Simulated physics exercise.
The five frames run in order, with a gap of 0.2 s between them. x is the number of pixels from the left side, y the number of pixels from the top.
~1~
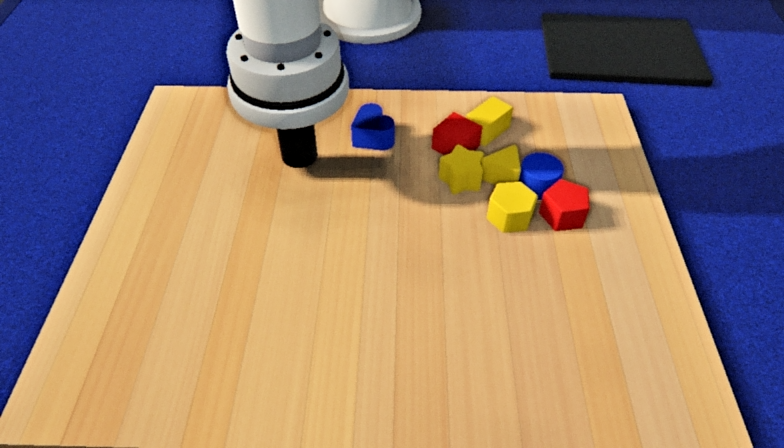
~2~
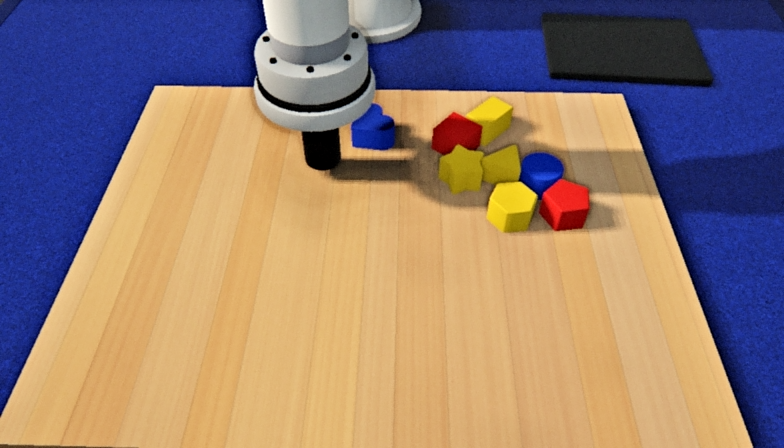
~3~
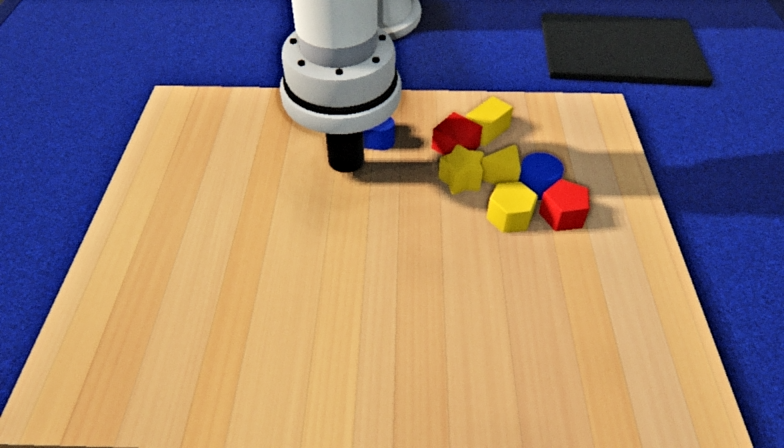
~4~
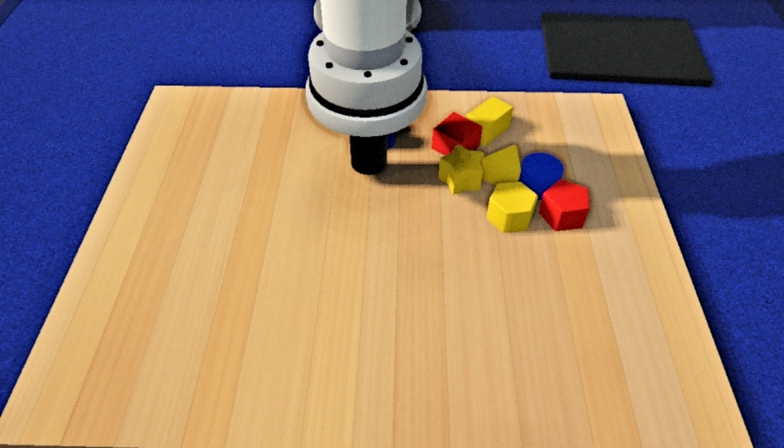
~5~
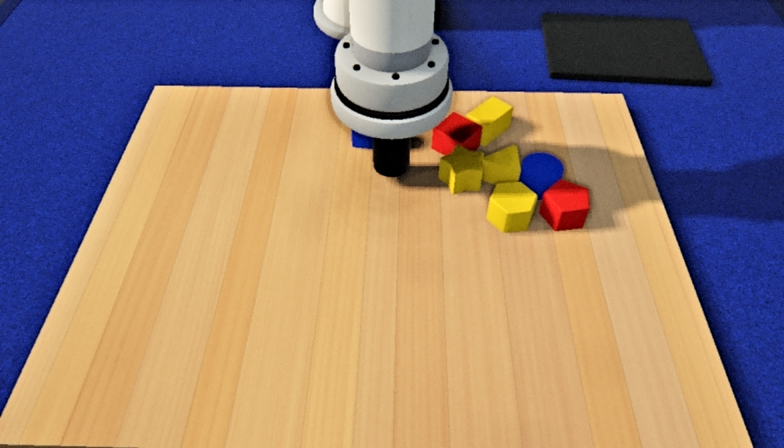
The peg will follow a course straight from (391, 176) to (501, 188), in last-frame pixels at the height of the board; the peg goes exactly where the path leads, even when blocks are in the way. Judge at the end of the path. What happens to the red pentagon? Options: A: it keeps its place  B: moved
Choice A: It keeps its place.
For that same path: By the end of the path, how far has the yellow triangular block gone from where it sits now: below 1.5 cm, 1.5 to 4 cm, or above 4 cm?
The answer is over 4 cm.
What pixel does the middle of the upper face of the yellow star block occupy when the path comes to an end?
Its top face will be centred at roughly (520, 148).
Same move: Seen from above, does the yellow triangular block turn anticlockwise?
Final answer: No.
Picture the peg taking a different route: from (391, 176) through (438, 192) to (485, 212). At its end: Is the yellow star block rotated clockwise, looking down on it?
My answer is no.
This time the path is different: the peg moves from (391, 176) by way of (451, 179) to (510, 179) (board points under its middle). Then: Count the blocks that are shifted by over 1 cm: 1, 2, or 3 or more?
Once the path ends, three or more blocks will have shifted.
The first path, step by step. One third of the way, peg (429, 169); yellow star block (472, 158); yellow triangular block (512, 158); blue round block (547, 166).
Two thirds of the way, peg (466, 173); yellow star block (497, 148), turned 65° anticlockwise; yellow triangular block (531, 146), turned 70° clockwise; blue round block (556, 165).
At the end, peg (503, 177); yellow star block (520, 148), turned 100° anticlockwise; yellow triangular block (545, 136), turned 45° clockwise; blue round block (556, 165); red pentagon not moved.
